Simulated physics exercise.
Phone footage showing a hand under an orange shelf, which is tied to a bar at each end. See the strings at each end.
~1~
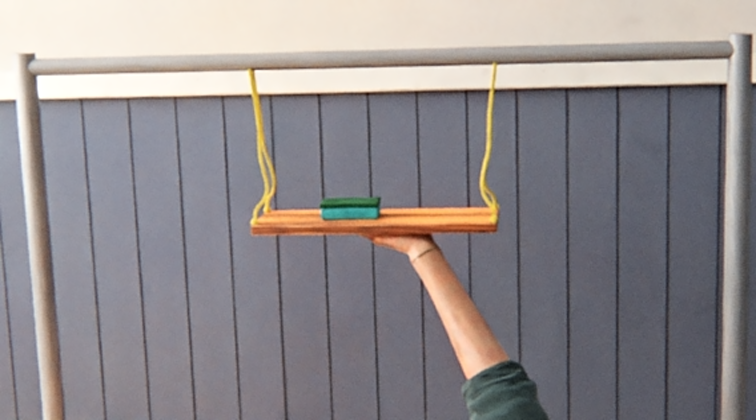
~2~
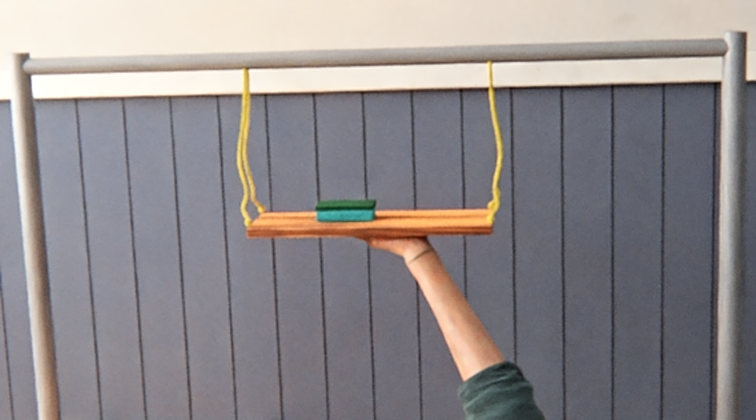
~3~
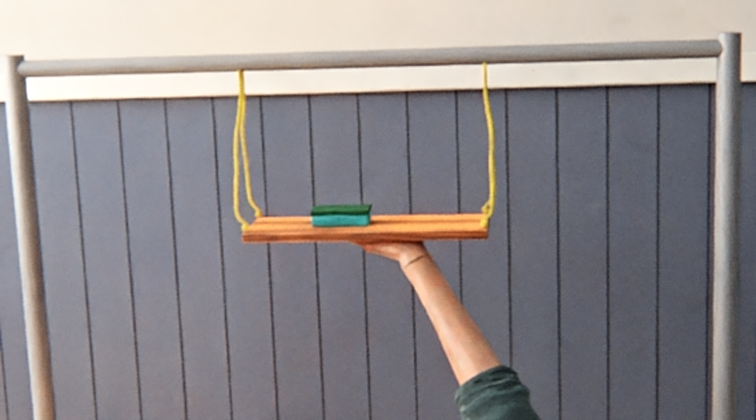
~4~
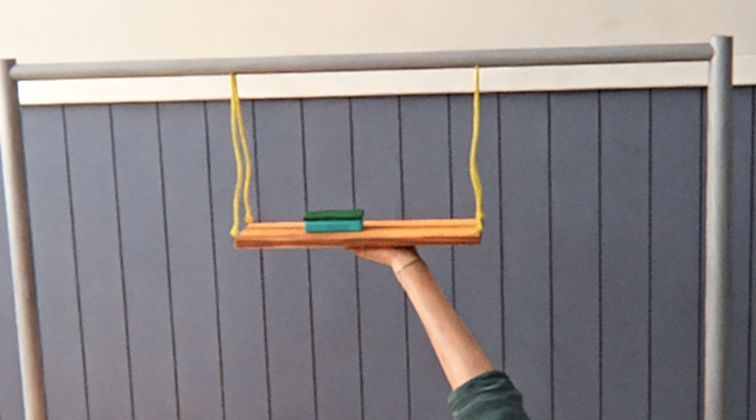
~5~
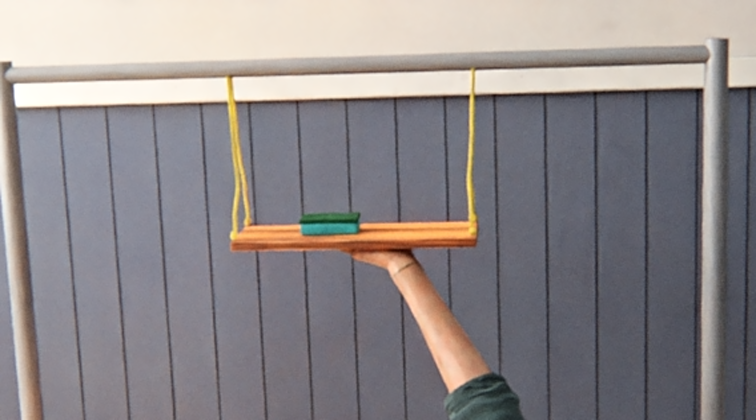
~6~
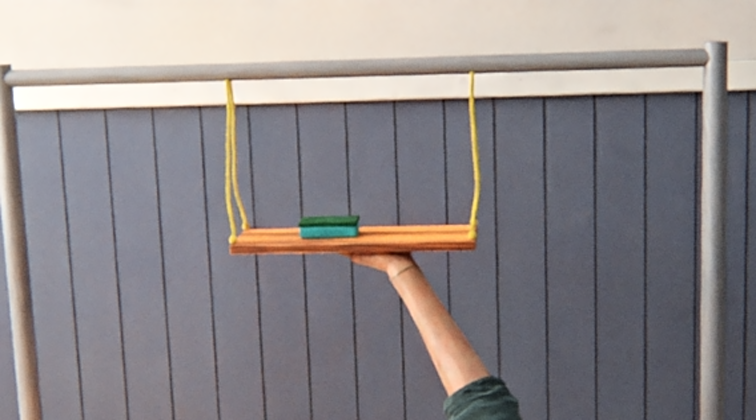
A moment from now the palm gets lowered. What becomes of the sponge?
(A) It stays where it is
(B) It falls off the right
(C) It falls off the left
It stays where it is (A).
Then, 0.30 s past the final frame, board level; sponge on the board near (330, 230).
When it is over, board level; sponge on the board near (330, 230). The sponge keeps its place.
